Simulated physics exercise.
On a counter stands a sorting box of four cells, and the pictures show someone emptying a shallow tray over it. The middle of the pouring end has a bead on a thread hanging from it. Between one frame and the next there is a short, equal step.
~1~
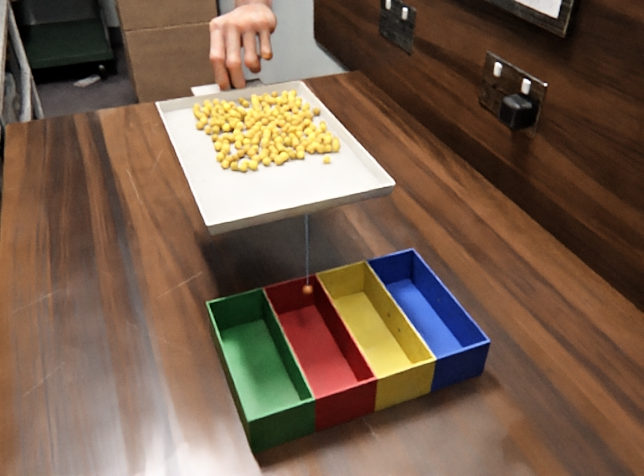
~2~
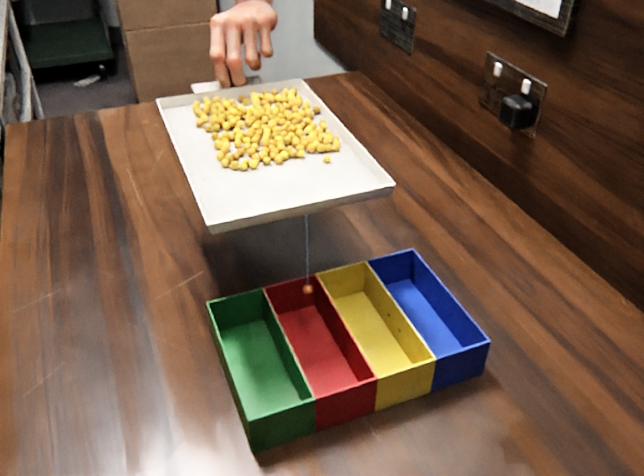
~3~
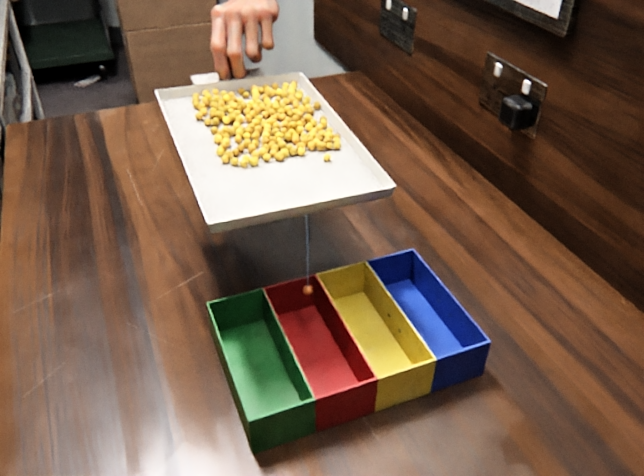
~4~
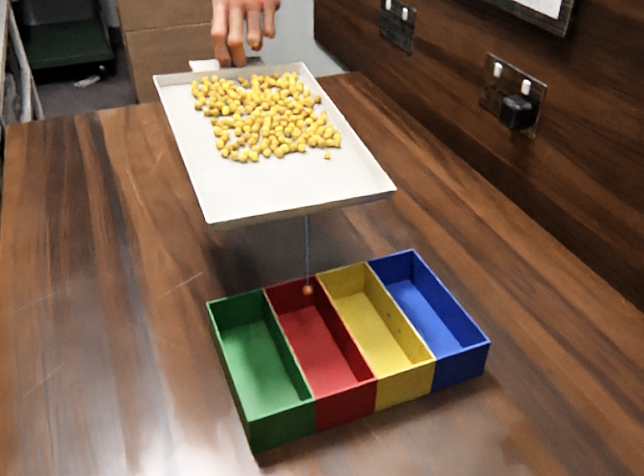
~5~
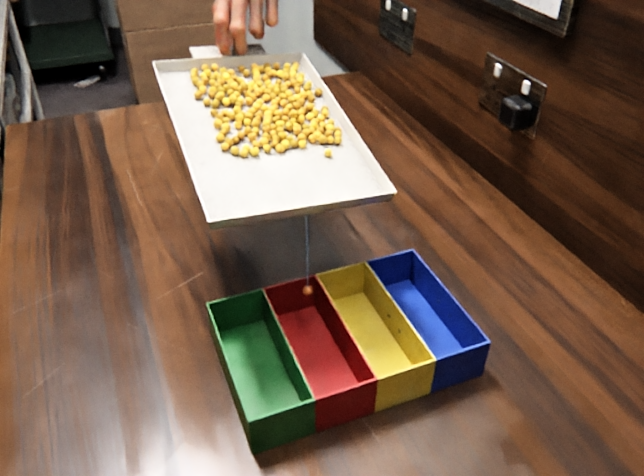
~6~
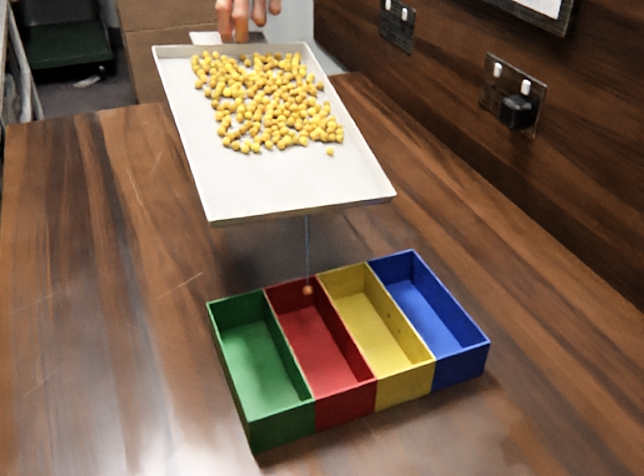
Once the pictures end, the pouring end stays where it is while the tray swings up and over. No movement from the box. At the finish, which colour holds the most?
Yellow holds the most.
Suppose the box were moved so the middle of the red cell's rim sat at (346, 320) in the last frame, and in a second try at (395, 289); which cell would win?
The first placement favours that yellow cell, while the second favours the red one.
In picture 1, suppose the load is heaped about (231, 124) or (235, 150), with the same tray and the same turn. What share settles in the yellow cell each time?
Estimates in order: 60 percent, 60 percent.
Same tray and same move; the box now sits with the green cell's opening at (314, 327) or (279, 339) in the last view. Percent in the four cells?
In order: 100 percent, then 100 percent.
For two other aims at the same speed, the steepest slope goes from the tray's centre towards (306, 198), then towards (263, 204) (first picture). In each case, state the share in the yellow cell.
About 50 and 0 per cent.
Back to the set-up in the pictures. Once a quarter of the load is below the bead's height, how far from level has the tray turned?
Reading: Some 100°.
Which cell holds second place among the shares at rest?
It is the blue one.
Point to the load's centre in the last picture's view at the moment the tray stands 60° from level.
Its middle sits at about pixel (351, 177).
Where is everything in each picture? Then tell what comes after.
In the first frame, corners of the pouring end near (210, 222) and (391, 182), level; middle of the load near (259, 126), puffed corn balls; bead on its thread near (308, 290); green cell near (283, 423); red cell near (346, 401); yellow cell near (405, 382); blue cell near (460, 363).
In the second frame, corners of the pouring end near (210, 222) and (392, 183), level; middle of the load near (259, 124).
In the third frame, corners of the pouring end near (211, 221) and (392, 185), tipped barely, lowest at the right corner; middle of the load near (259, 119).
In the fourth frame, corners of the pouring end near (211, 220) and (392, 187), tipped a little, lowest at the right corner; middle of the load near (259, 111).
In the fifth frame, corners of the pouring end near (212, 219) and (392, 190), tipped a little, lowest at the right corner; middle of the load near (260, 103).
In the sixth frame, corners of the pouring end near (212, 217) and (392, 192), tipped clearly, lowest at the right corner; middle of the load near (261, 95); green cell near (283, 424); red cell near (346, 402); yellow cell near (405, 382); blue cell near (460, 364).
Shortly afterwards, tray tipped steeply; the bulk on the tray; a little in the yellow cell; only a few in the blue cell; only a few in the red cell; only a few falling or outside the box.
Next, tray tipped right over; near two thirds on the tray; a little in the yellow cell; a little in the blue cell; only a few in the red cell; a little falling or outside the box.
Some moments later, tray tipped past a quarter turn; near two thirds in the yellow cell; near a quarter in the blue cell; a little in the red cell; only a few falling or outside the box.
In the end, tray tipped past a quarter turn; near two thirds in the yellow cell; near a quarter in the blue cell; a little in the red cell; none at all in the green cell; only a few outside the box.
